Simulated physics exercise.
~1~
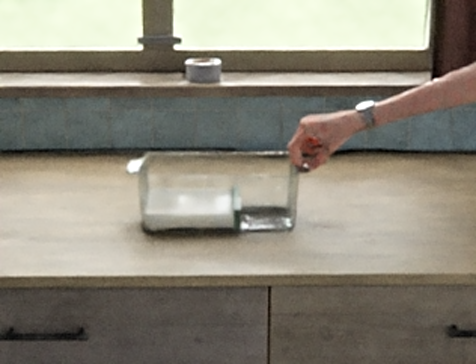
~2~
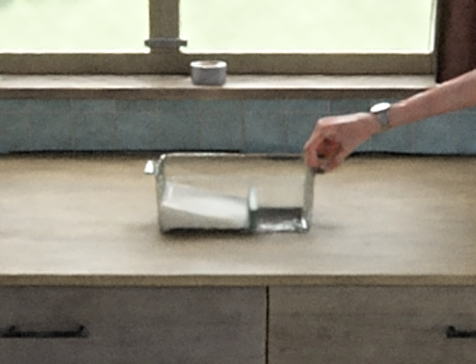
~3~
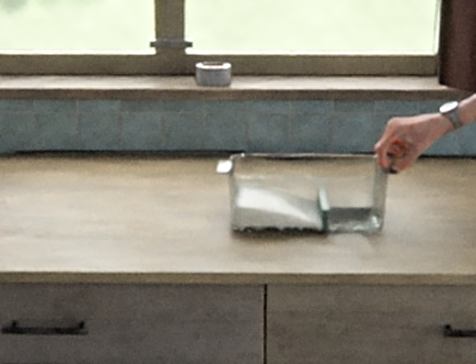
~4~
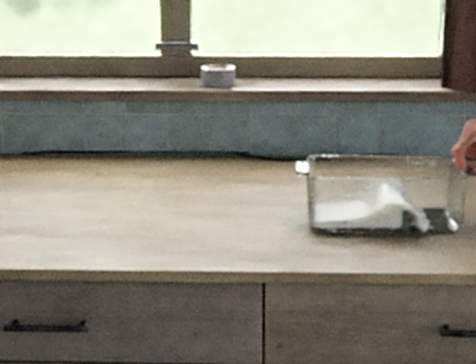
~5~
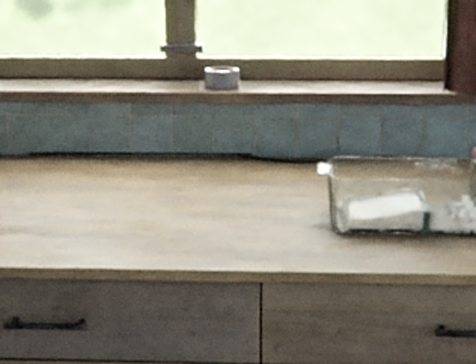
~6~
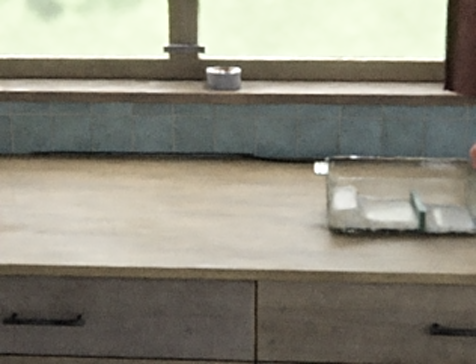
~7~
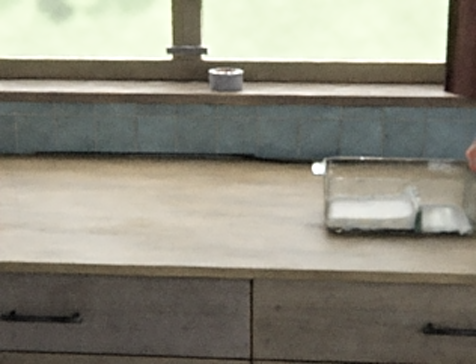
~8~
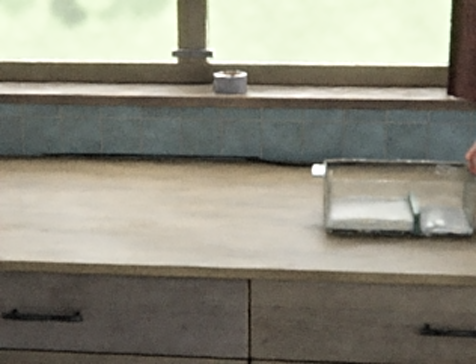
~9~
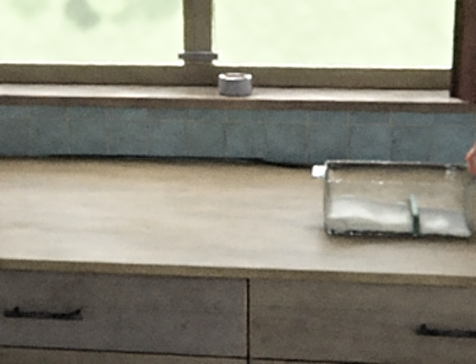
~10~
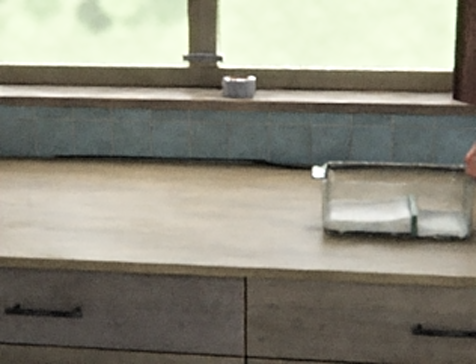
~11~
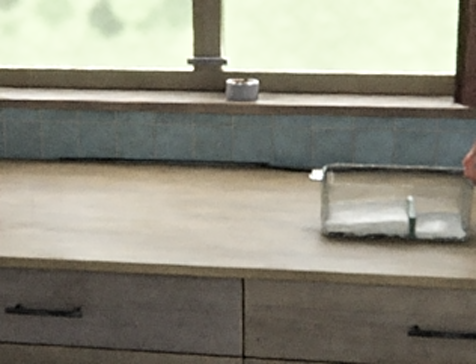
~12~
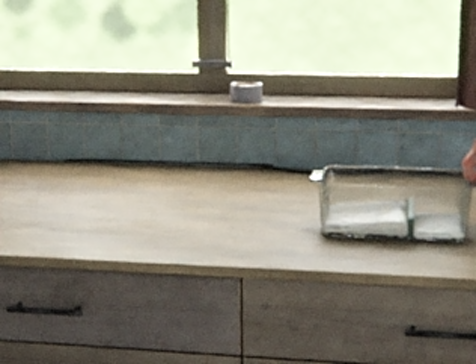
At first, a clear rectangular tub sits on a wooden worktop beneath a window, a low wall dividing it, with milk on the left and the right side empty. A hand with a watch on the wrist grips its right end and pulls it to the right. The milk piles up toward the left, then surges back in a wave and spills over the wall as the tub nears the edge of view. The tub stops, and the milk rocks on both sides before calming. It ends with most of the milk on the left, a smaller share on the right, and none outside.
